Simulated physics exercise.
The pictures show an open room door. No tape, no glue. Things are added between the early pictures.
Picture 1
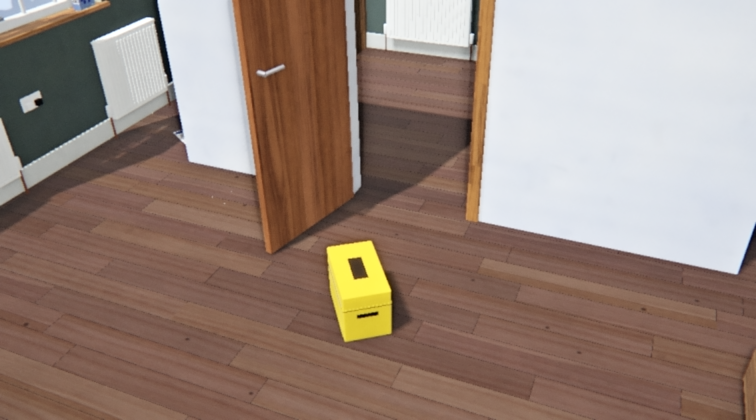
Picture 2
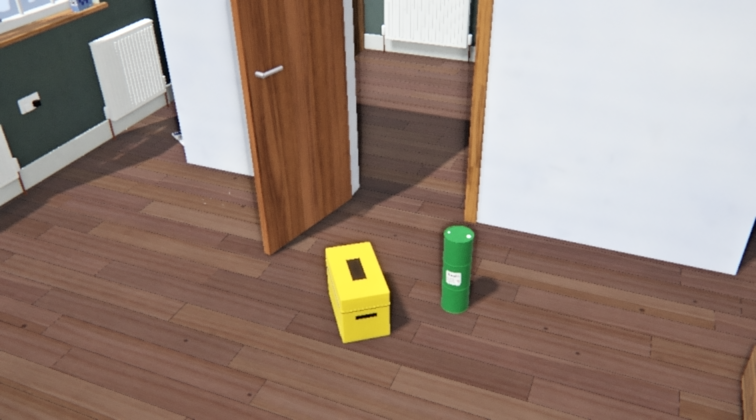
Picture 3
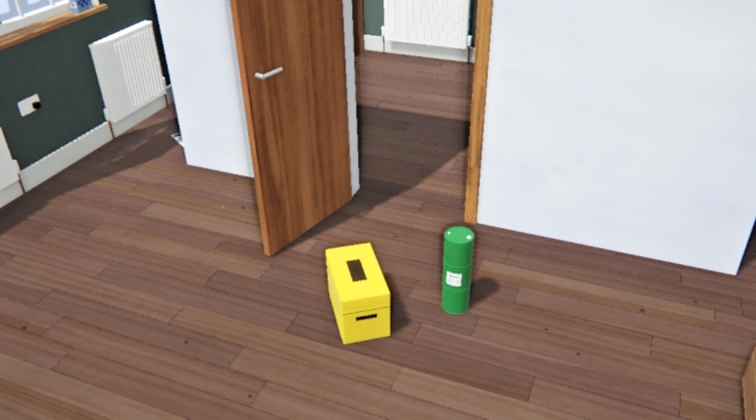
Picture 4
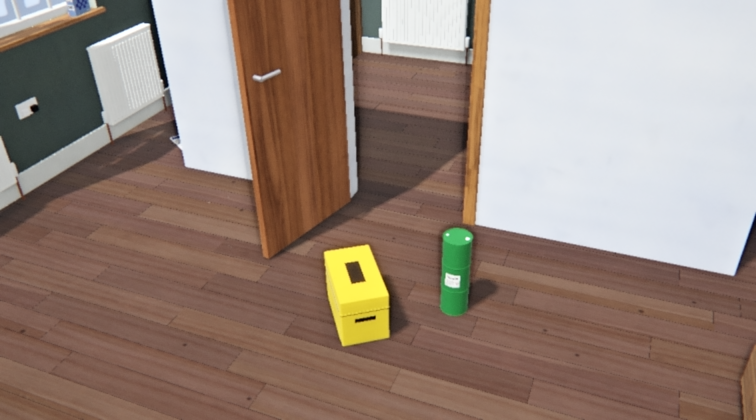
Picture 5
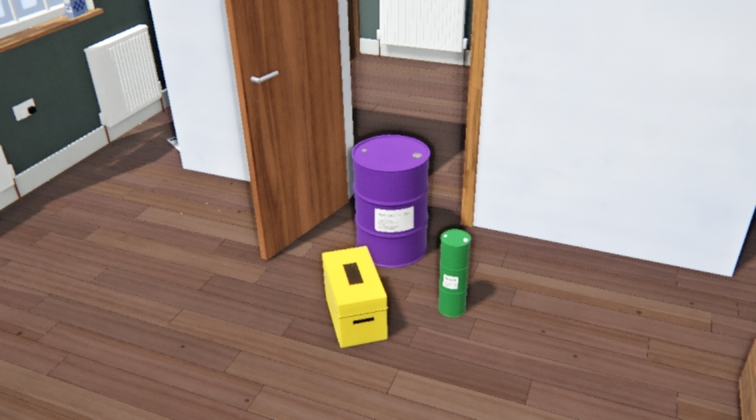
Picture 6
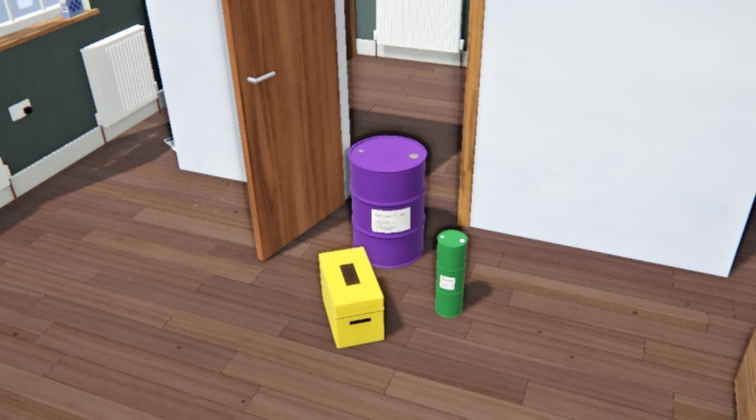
The clip opens on a wooden door standing wide open above a plank floor, with a yellow box in front of it. A green canister appears to the right of the box, then a large purple drum appears behind them by the doorway, while the door stays still.
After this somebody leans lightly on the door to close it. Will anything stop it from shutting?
As it turns out, it jams.
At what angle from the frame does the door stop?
About 60°.
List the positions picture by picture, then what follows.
The first picture shows door wide open and still.
The second picture shows door wide open and still; green canister (457, 270); yellow toolbox (357, 291).
The third picture shows door wide open and still; green canister (457, 271); yellow toolbox (357, 292).
The fourth picture shows door wide open and still; green canister (456, 273); yellow toolbox (356, 294).
The fifth picture shows door wide open and still; green canister (454, 274); yellow toolbox (354, 295).
The sixth picture shows door wide open and still; purple drum (388, 202); green canister (450, 275).
Then, 0.50 s on from there, door 89° open.
Then, 0.80 s on from there, door 69° open.
In the end, door 61° open; all 3 unmoved. At the end, from the last picture's camera, purple drum near (389, 202).
